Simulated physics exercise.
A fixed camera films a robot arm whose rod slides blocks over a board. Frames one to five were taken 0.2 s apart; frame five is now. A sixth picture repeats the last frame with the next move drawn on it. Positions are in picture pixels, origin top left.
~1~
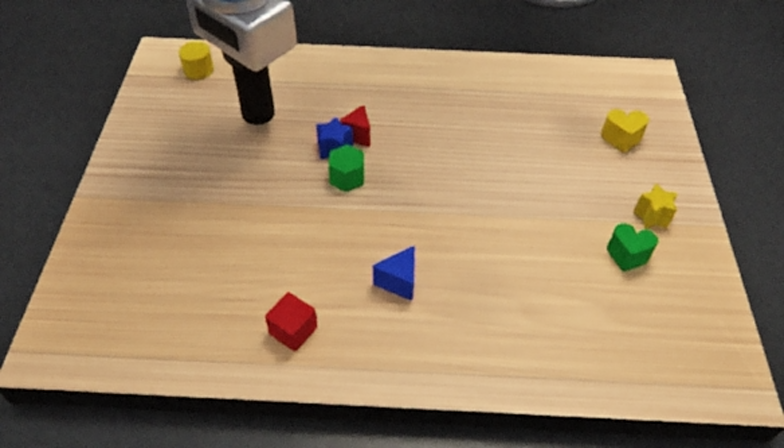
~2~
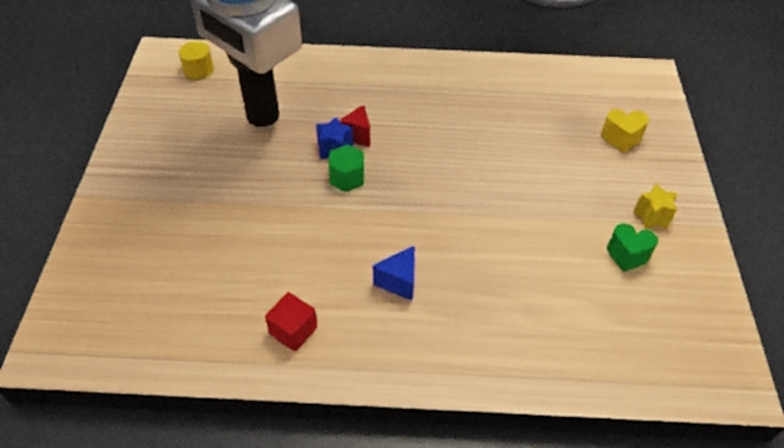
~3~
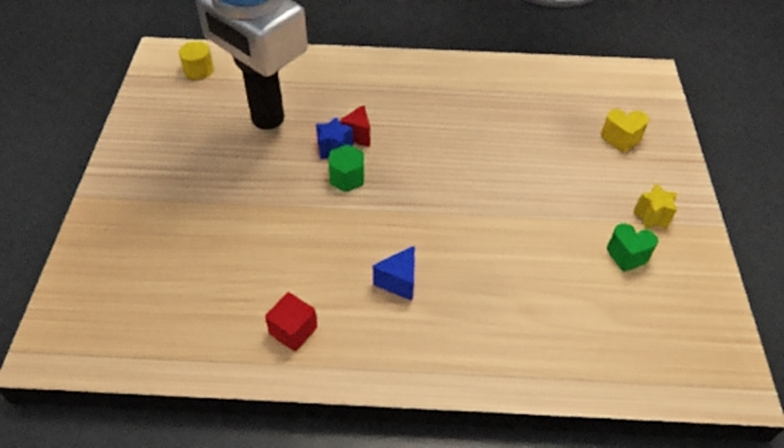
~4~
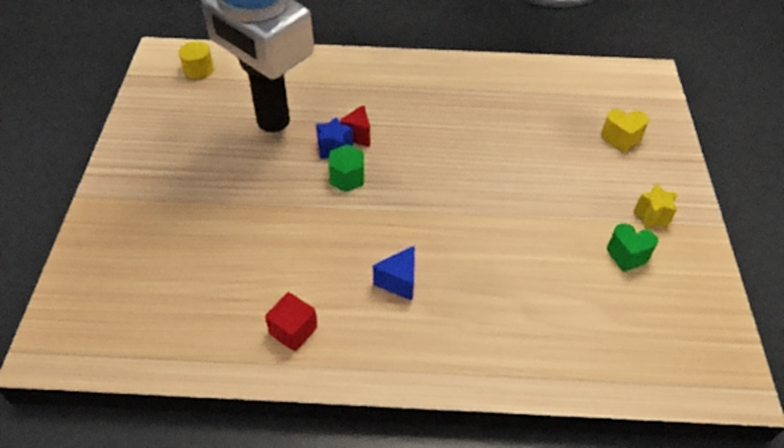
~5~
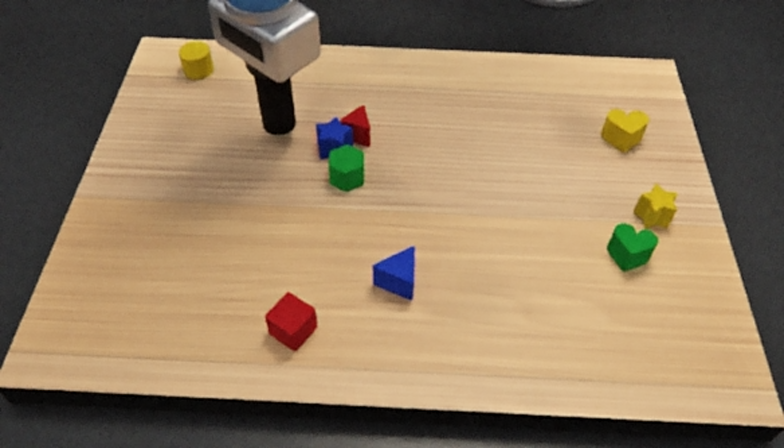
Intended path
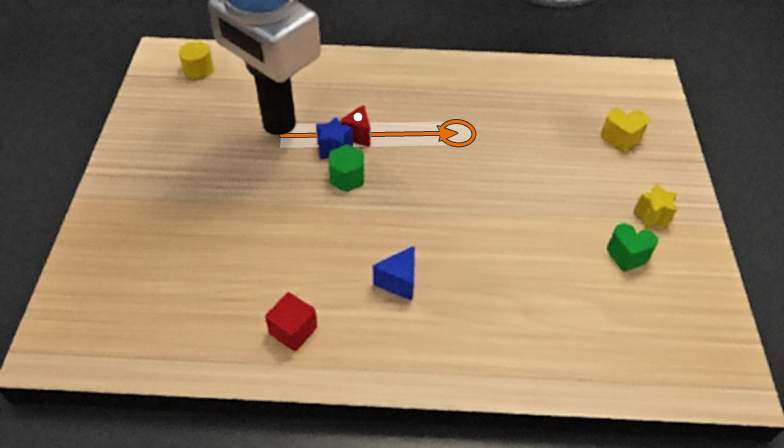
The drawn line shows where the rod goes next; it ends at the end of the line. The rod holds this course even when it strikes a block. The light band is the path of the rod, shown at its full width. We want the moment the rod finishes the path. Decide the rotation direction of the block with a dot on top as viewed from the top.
It goes round opposite to clock hands.
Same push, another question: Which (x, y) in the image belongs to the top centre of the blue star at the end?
In the picture, it is at (365, 137).
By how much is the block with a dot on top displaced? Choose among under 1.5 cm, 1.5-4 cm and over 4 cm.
Covers over 4 cm.
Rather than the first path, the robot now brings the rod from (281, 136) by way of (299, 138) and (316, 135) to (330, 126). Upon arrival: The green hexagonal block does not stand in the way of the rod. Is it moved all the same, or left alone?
The push misses it.
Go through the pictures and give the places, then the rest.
The first frame shows lower end of the rod at (259, 114), tops of blocks, blue star at (333, 130), green hexagonal block at (346, 158), red triangle at (358, 117).
The second frame shows rod at (263, 116), blocks as before.
The third frame shows rod at (268, 118), blocks as before.
The fourth frame shows rod at (274, 121), blocks as before.
The fifth frame shows rod at (279, 124), blue star at (333, 130), green hexagonal block at (346, 158), red triangle at (358, 117).
The drawn path runs from (281, 136) directly to (457, 133); the dot is on the red triangle.
What follows on the original path. One third of the way, rod at (340, 123); blue star at (351, 135); red triangle at (371, 115), turned 25° anticlockwise.
Two thirds of the way, rod at (401, 123); blue star at (365, 137), turned 40° clockwise; red triangle at (427, 110), turned 70° anticlockwise.
At the end, rod at (459, 121); blue star at (365, 137), turned 40° clockwise; green hexagonal block not moved; red triangle at (485, 107), turned 75° anticlockwise.
